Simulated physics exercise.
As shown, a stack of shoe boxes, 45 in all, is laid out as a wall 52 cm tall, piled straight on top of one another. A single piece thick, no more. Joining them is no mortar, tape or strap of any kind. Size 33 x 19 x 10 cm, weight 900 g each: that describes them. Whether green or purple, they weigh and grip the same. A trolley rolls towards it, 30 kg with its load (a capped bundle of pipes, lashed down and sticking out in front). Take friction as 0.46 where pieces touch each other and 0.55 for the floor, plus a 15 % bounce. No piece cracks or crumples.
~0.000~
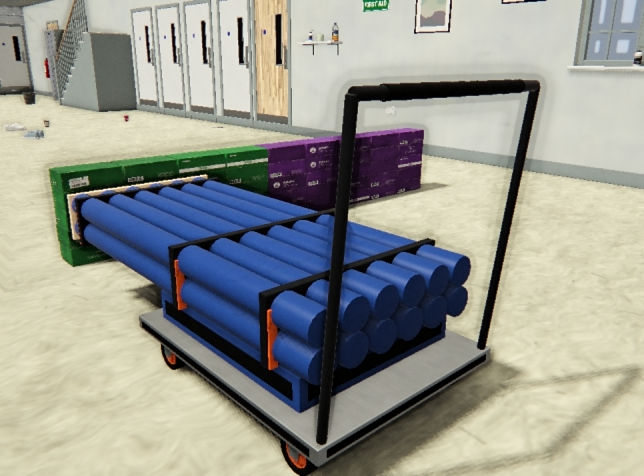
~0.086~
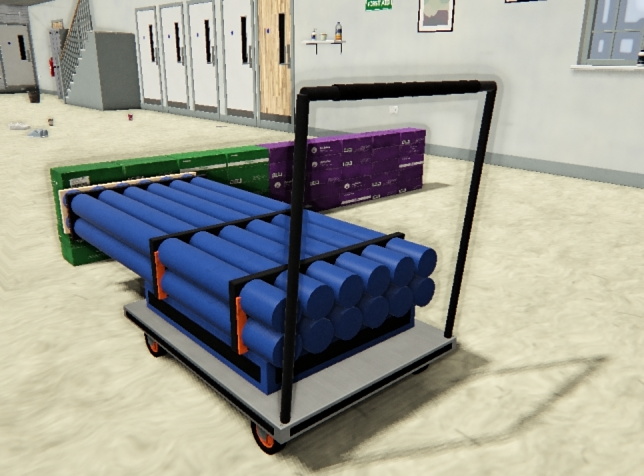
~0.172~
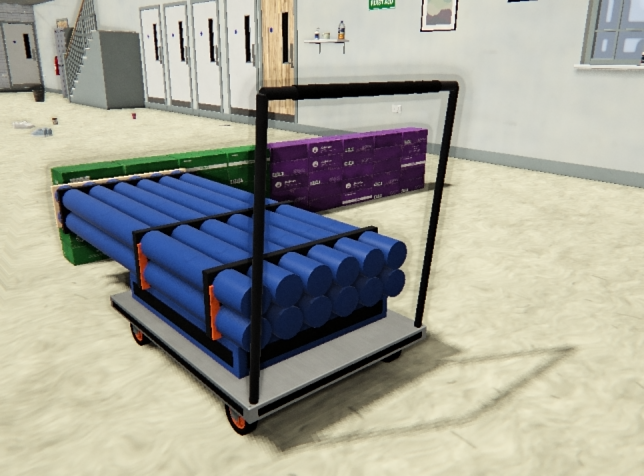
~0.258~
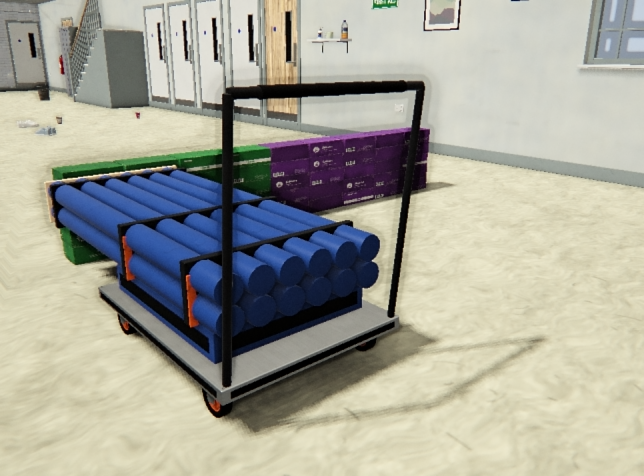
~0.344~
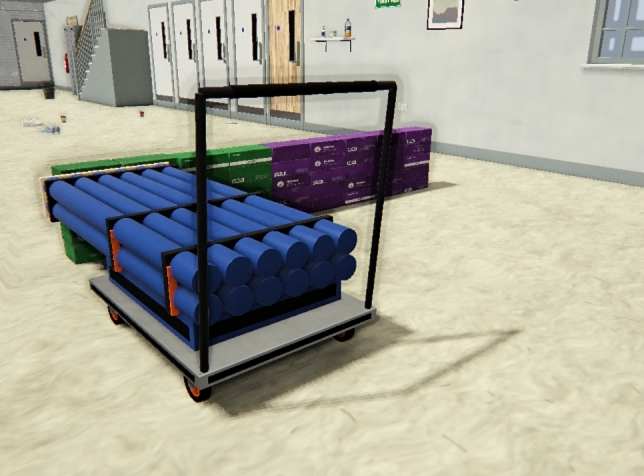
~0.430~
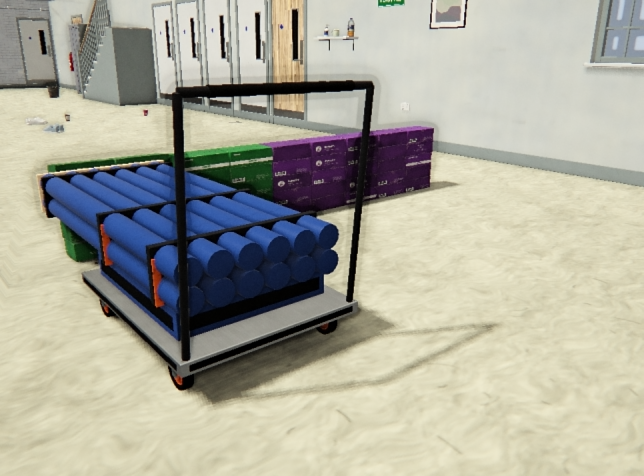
In a large pale room with a row of doors, a trolley loaded with strapped blue pipes rolled away to the left, pipes first, toward a low wall of green and purple boxes and reached its green end.
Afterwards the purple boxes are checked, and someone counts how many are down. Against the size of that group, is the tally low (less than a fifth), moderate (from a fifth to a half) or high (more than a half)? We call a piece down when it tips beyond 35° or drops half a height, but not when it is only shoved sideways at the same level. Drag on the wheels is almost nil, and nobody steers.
Low.
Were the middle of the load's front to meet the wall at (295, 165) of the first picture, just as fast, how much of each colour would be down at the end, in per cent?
Purple 30 %, green 20 %.
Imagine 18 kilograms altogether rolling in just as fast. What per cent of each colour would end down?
Result: Purple 0 and green 40 in a hundred.
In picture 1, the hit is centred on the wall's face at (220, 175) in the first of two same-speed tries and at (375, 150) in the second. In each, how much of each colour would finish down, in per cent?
First try then second: Purple 0 and 40, green 50 and 0 per cent.
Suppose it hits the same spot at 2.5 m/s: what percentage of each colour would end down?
Share down, in per cent: Purple 0, green 40.
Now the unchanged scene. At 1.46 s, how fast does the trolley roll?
I'd put it at roughly 0.6 m/s.
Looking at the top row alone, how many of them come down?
That comes to 2 in all.
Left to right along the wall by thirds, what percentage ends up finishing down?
In percent, the thirds read 50 on the left, 0 in the middle and 0 on the right.
By 0.54 s, load 23 cm past the wall's line, still rolling; none of the 25 purple boxes down (4 of 45 in all colours); top purple box unmoved; top green box tilted 33°, 6 cm lower.
By 0.80 s, load 48 cm past the wall's line, still rolling; none of the 25 purple boxes down (6 of 45 in all colours); top purple box unmoved; top green box on its side.
By 1.46 s, load 1.01 m past the wall's line, still rolling; none of the 25 purple boxes down (7 of 45 in all colours); top purple box unmoved; top green box upside down.
When it is over (2.4 s), load 1.16 m past the wall's line, still rolling; none of the 25 purple boxes down (7 of 45 in all colours); top purple box unmoved; top green box upside down. That is 0 per cent. In pixels of the last frame, middles, top purple box near (413, 134), top green box near (55, 212).
